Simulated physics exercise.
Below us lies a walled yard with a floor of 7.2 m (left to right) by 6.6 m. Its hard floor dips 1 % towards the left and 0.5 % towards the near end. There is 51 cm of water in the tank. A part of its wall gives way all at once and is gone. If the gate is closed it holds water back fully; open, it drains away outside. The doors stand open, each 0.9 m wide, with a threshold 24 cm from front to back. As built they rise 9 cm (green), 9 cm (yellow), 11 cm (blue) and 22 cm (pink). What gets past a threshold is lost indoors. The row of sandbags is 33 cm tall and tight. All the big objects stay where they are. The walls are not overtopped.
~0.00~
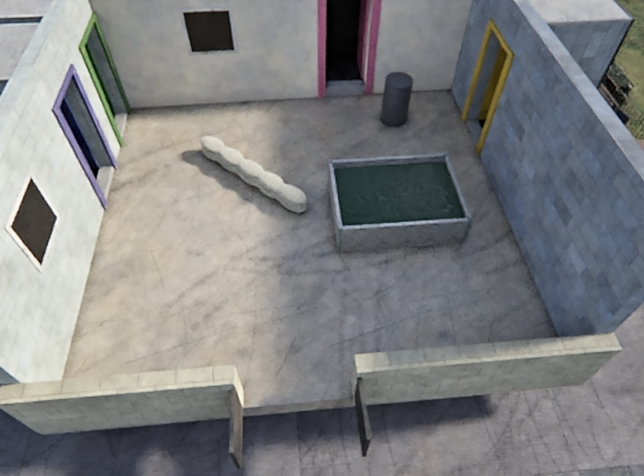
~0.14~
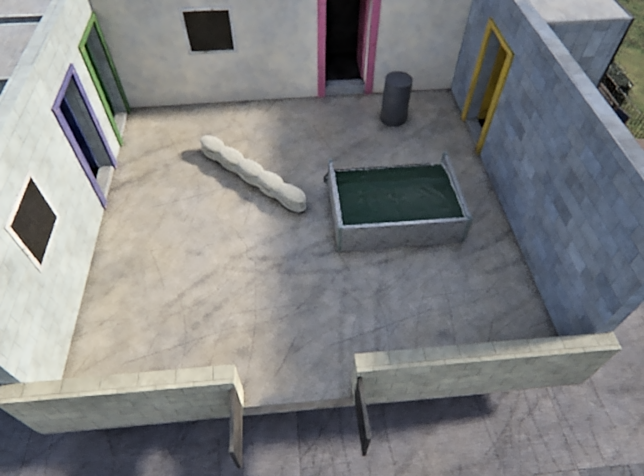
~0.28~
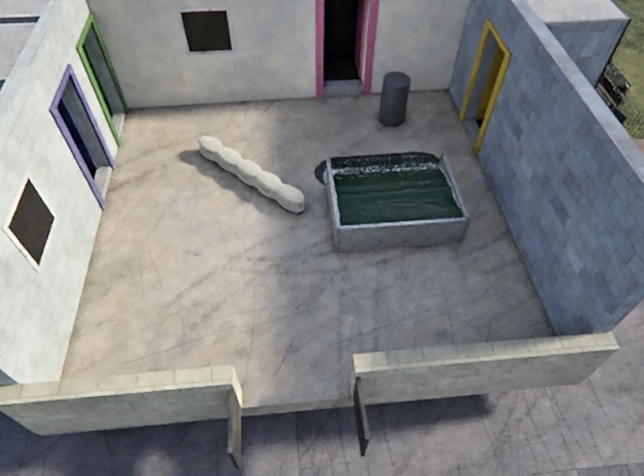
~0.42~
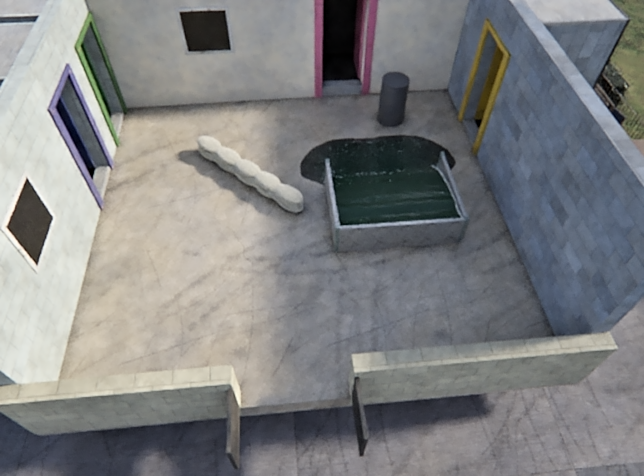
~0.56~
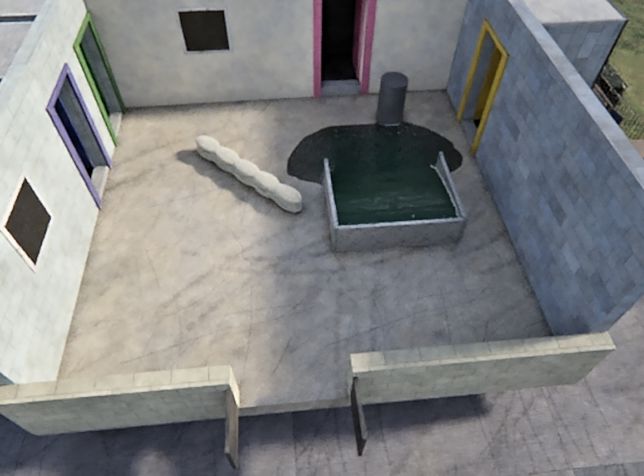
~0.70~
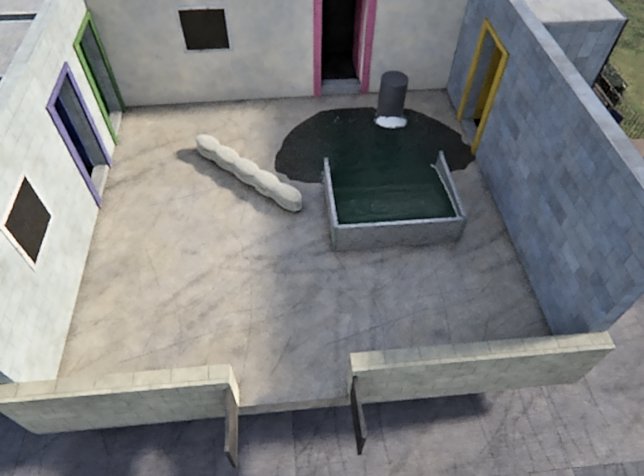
The footage shows a walled yard with coloured doorways and a tank of dark green water, whose far side opens; water pours out and spreads across the floor in a widening dark pool, reaching around a grey cylinder.
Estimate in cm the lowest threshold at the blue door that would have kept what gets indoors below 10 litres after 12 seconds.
Close to 5 cm is just enough.
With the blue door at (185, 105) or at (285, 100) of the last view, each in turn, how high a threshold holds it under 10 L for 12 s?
Roughly 6.5 and 14.5 cm.
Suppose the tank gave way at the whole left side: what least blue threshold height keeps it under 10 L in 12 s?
Then roughly 8.0 cm.
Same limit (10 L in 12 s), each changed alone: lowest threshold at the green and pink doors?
About 15 cm at green and 26 cm at pink.
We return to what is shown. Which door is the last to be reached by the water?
It is the blue one.
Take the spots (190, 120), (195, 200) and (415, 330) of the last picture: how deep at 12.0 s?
In that order: 5, 2 and 2 cm.
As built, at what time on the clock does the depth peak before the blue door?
Around 4.5 s.
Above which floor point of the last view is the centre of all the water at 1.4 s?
Near (375, 166).
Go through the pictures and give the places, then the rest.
Still water, 51 cm deep, in the tank at (396, 192); the blue door at (90, 145) is dry, in the first picture.
Water pours out on the far side and has run 0.3 m, to a hidden place; about 7 cm deep outside, 51 cm at the back, in the second picture.
The gap is on the far side, the front 0.7 m out at a hidden place; the back of the tank holds 51 cm, in the third picture.
The front is at (333, 143), 1.2 m from the gap on the far side; 2.8 m2 of floor is wet, 48 cm left at the back, in the fourth picture.
The gap is on the far side, the front 1.7 m out at (380, 125); the back of the tank holds 42 cm, in the fifth picture.
The gap is on the far side, the front 2.2 m out at (327, 113); the back of the tank holds 44 cm; 3.6 m in a straight line remain to the blue door at (85, 144), in the sixth picture.
After 1.4 s water covers 20 % of the floor, deepest (30 cm) near (388, 131); it has not reached the blue door.
After 3.0 s water covers 30 % of the floor, deepest (22 cm) near (400, 114); it has not reached the blue door.
After 12.0 s water covers 80 % of the floor, deepest (8 cm) near (50, 407); 5 cm at the blue door, 0 litres in over its 11 cm threshold.
At the blue door as built, the water arrived by 3.9 s and peaked near 9 cm at 4.4 s.
Run again over the same 12 s with other heights there, 16 litres in over 4.5 cm, 6 litres over 6 cm. The limit of 10 litres is kept from about 5 cm up.
